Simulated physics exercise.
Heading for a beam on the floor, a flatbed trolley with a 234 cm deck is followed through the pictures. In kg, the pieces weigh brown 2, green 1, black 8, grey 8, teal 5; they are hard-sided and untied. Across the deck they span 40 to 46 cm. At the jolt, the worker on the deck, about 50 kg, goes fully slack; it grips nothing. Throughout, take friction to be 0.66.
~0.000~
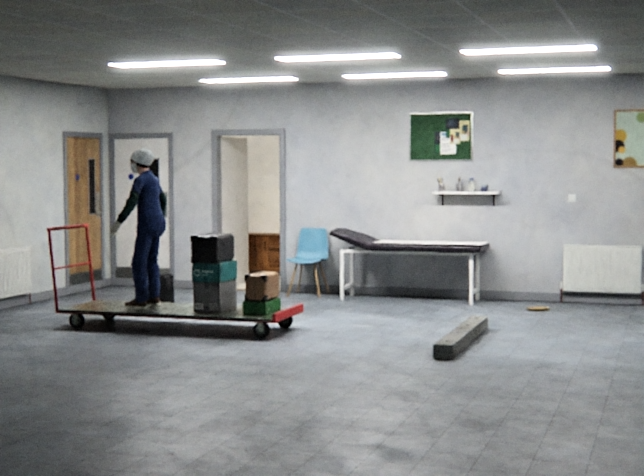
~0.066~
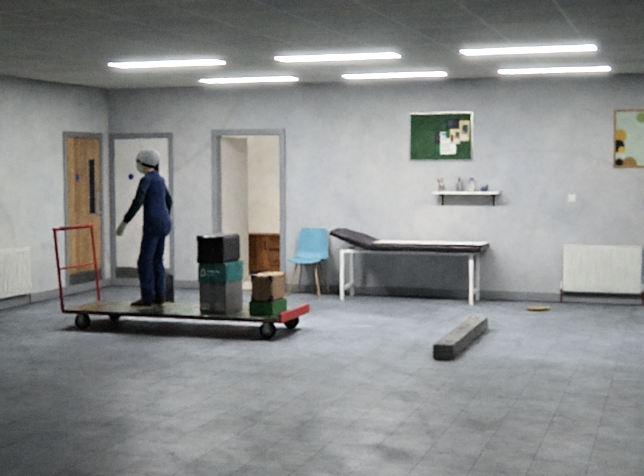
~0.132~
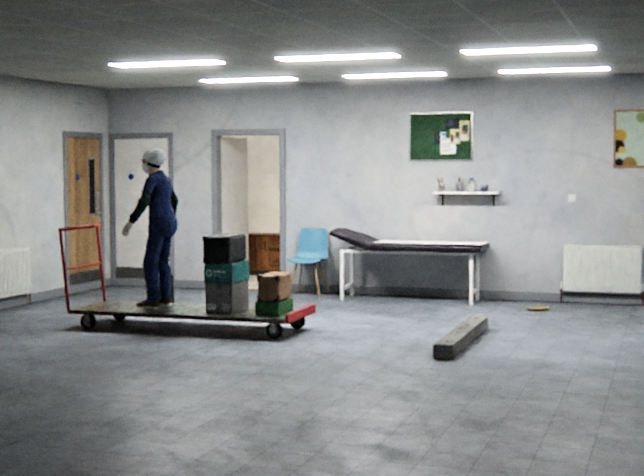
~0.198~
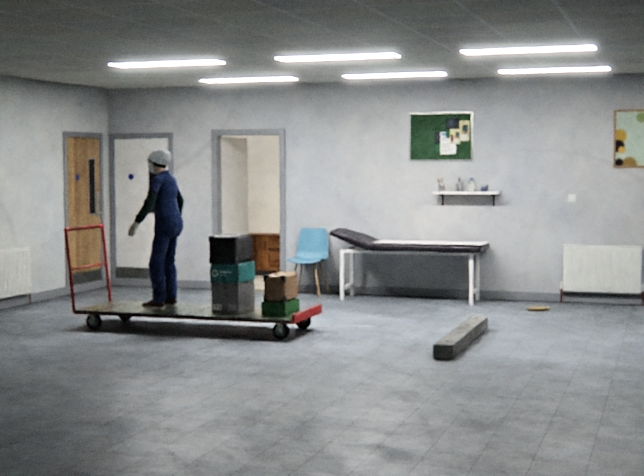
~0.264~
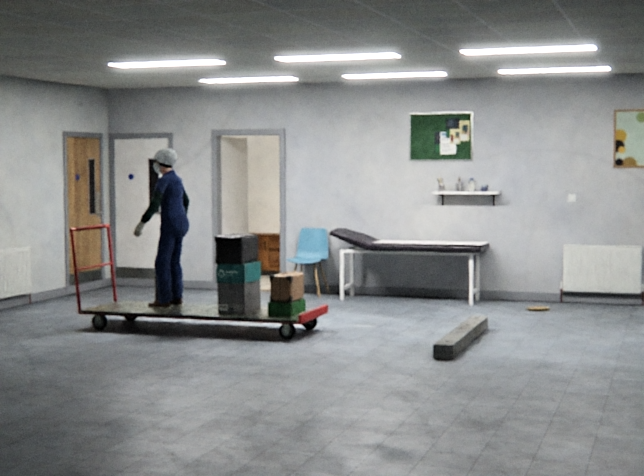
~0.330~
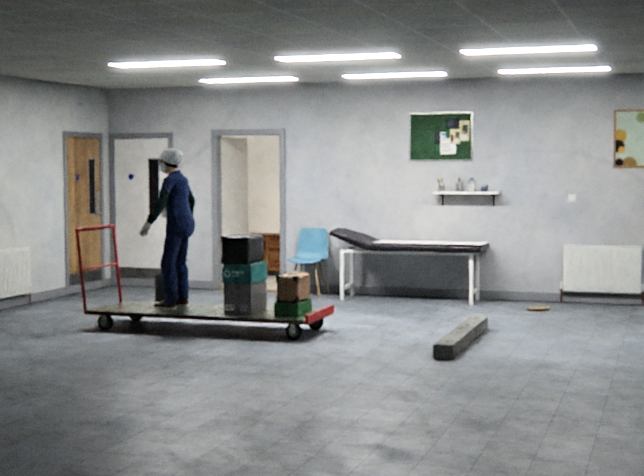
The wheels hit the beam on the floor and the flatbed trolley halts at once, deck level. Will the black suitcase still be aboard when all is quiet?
Still on the deck.
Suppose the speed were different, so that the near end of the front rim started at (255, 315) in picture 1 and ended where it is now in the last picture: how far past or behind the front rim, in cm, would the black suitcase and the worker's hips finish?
In that case black 100 past, hips 60 behind.
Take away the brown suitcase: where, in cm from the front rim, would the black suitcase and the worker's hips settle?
In that case the black one ends 60 cm behind the front rim and the hips 90 cm behind it.
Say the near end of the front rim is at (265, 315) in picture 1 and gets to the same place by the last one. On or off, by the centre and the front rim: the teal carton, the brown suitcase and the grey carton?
Well, teal remains, brown is lost, and grey remains.
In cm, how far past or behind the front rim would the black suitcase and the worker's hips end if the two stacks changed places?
After the swap, black stops 30 cm short of the rim while the hips stop 90 cm short.
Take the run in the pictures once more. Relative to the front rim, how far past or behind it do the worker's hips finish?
Around 100 cm back from the rim.
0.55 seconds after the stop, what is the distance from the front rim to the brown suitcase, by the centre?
Around 25 cm short of the front rim.
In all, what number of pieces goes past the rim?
Total: 0.
The wheels strike at 1.72 s.
After 1.97 s the black suitcase is 65 cm behind the rim, tilted 10°, near (395, 250) in the last picture's view.
After 2.27 s the black suitcase is 62 cm behind the rim, tilted 10°, near (398, 248) in the last picture's view.
After 2.72 s the black suitcase is 71 cm behind the rim, tilted 5°, near (389, 252) in the last picture's view.
Final state at 5.7 s, nothing is past the rim; behind it, brown suitcase, green carton, black suitcase, grey carton, teal carton and the worker's hips.
